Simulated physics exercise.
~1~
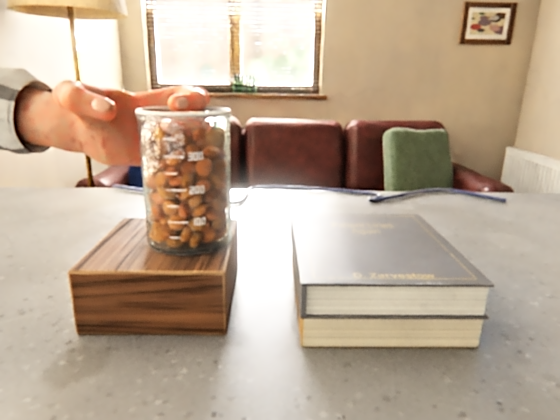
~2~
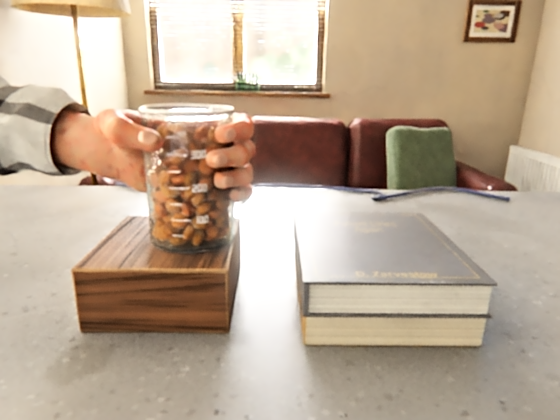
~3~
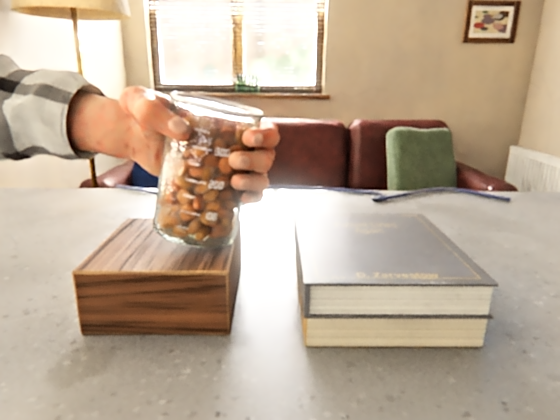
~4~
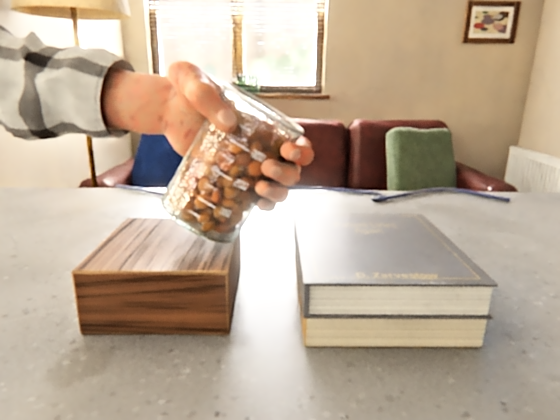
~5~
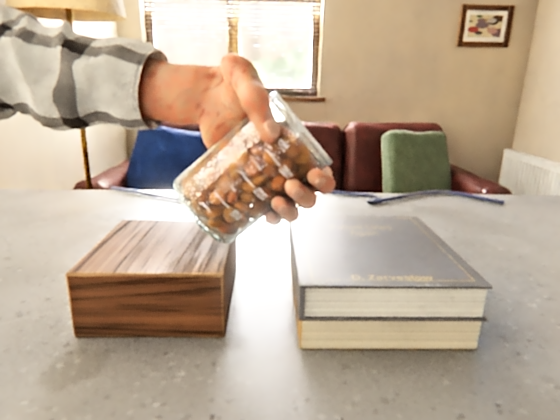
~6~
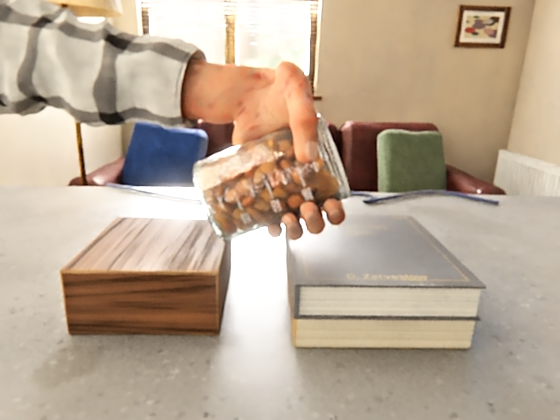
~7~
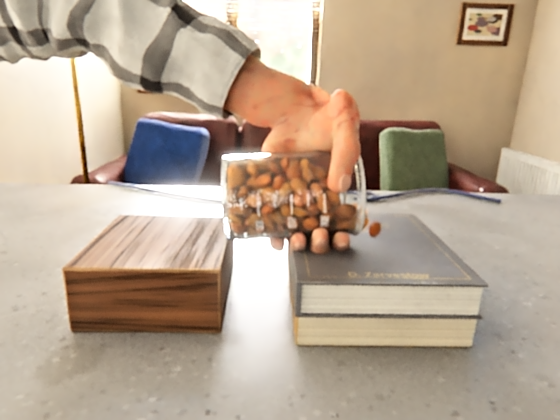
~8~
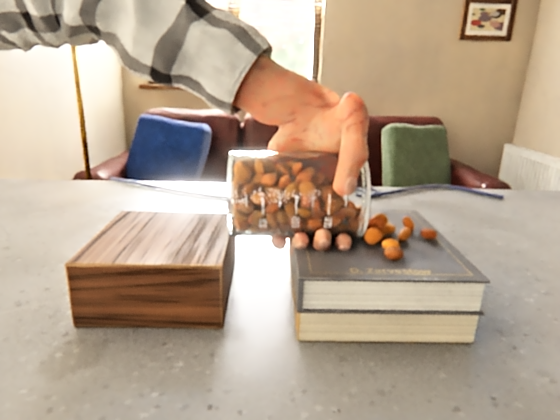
On a speckled grey tabletop, a hand tipping a beaker of brown pieces sideways from wooden block towards books, a few spilling out.
